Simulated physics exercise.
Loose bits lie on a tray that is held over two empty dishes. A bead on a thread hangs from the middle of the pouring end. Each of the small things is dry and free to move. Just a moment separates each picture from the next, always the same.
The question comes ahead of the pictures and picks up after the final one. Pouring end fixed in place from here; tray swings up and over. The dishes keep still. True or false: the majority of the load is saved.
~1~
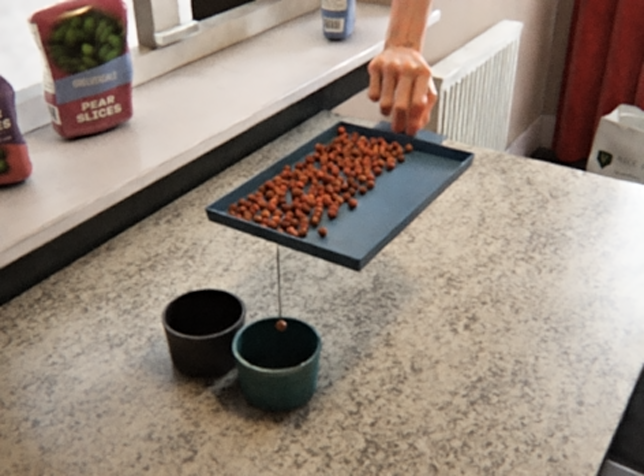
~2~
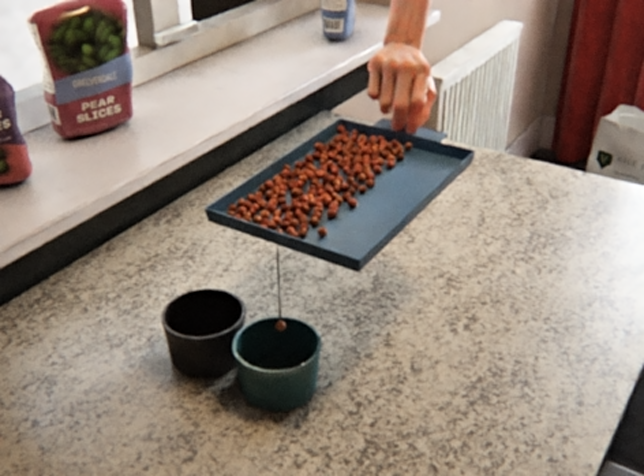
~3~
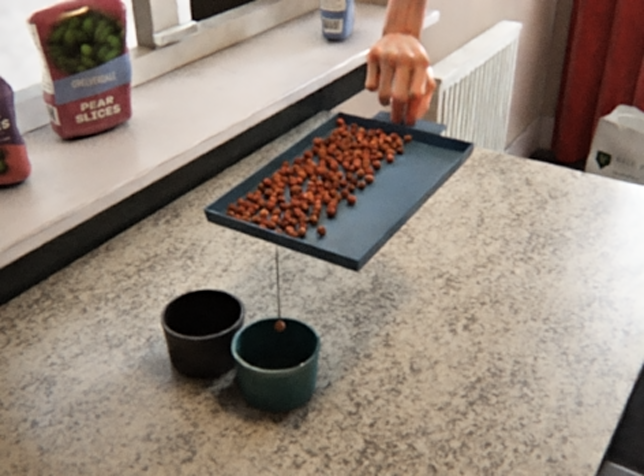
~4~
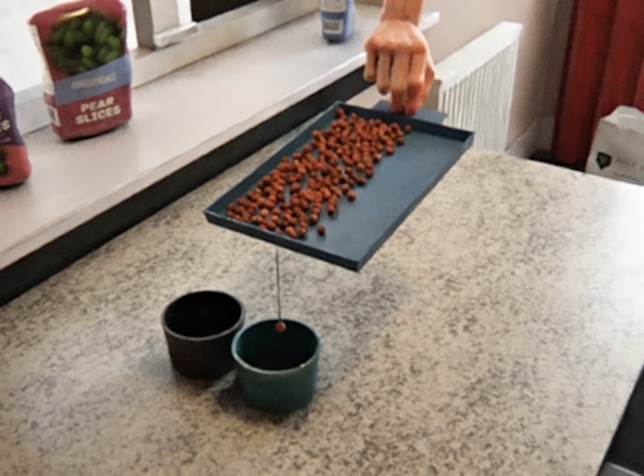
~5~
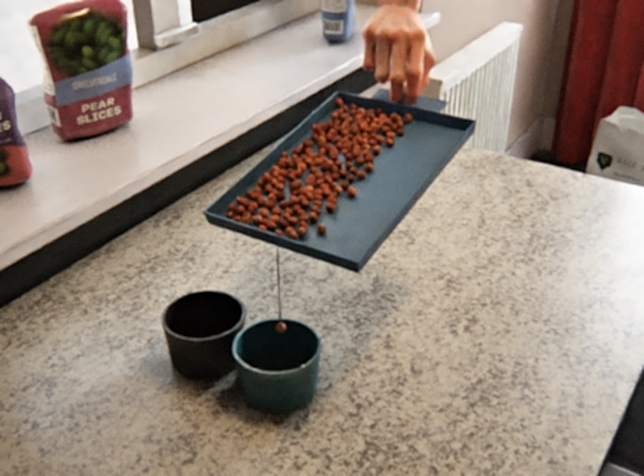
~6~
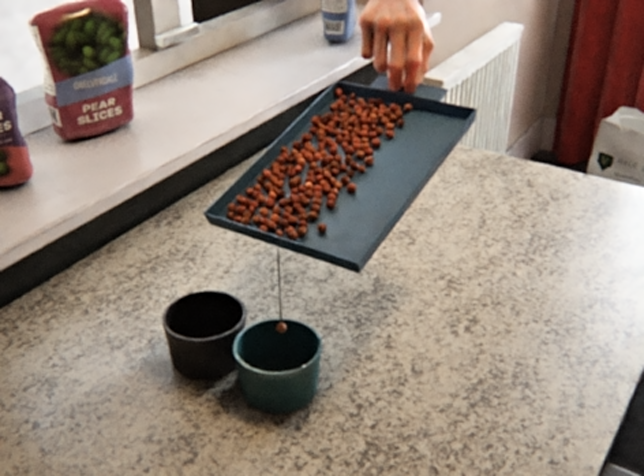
False.
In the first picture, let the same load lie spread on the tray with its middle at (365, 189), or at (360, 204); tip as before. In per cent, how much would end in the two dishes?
Close to 20 per cent, followed by close to 20 per cent.
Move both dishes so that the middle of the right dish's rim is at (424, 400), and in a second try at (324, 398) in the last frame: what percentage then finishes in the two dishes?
In the first position around 0 percent, in the second around 70 percent.
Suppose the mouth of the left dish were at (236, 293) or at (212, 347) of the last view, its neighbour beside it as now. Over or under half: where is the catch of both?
Result - try one, below the halfway mark; try two, past the halfway mark.
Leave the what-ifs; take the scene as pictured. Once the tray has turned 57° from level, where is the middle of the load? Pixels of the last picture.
The middle of the pieces shows up near (273, 188).
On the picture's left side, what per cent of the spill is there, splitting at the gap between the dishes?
About 60 %.
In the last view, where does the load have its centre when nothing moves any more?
Somewhere around (233, 419) in the final view.
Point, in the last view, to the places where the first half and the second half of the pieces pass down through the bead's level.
First close to (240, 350), next close to (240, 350).
Soon, tray tipped steeply; all on the tray.
A while on, tray tipped right over; all on the tray.
Towards the end, tray tipped past a quarter turn; a small part in the right dish; a small part in the left dish; most outside both.
Finally, tray tipped past a quarter turn; a small part in the right dish; a small part in the left dish; most outside both.
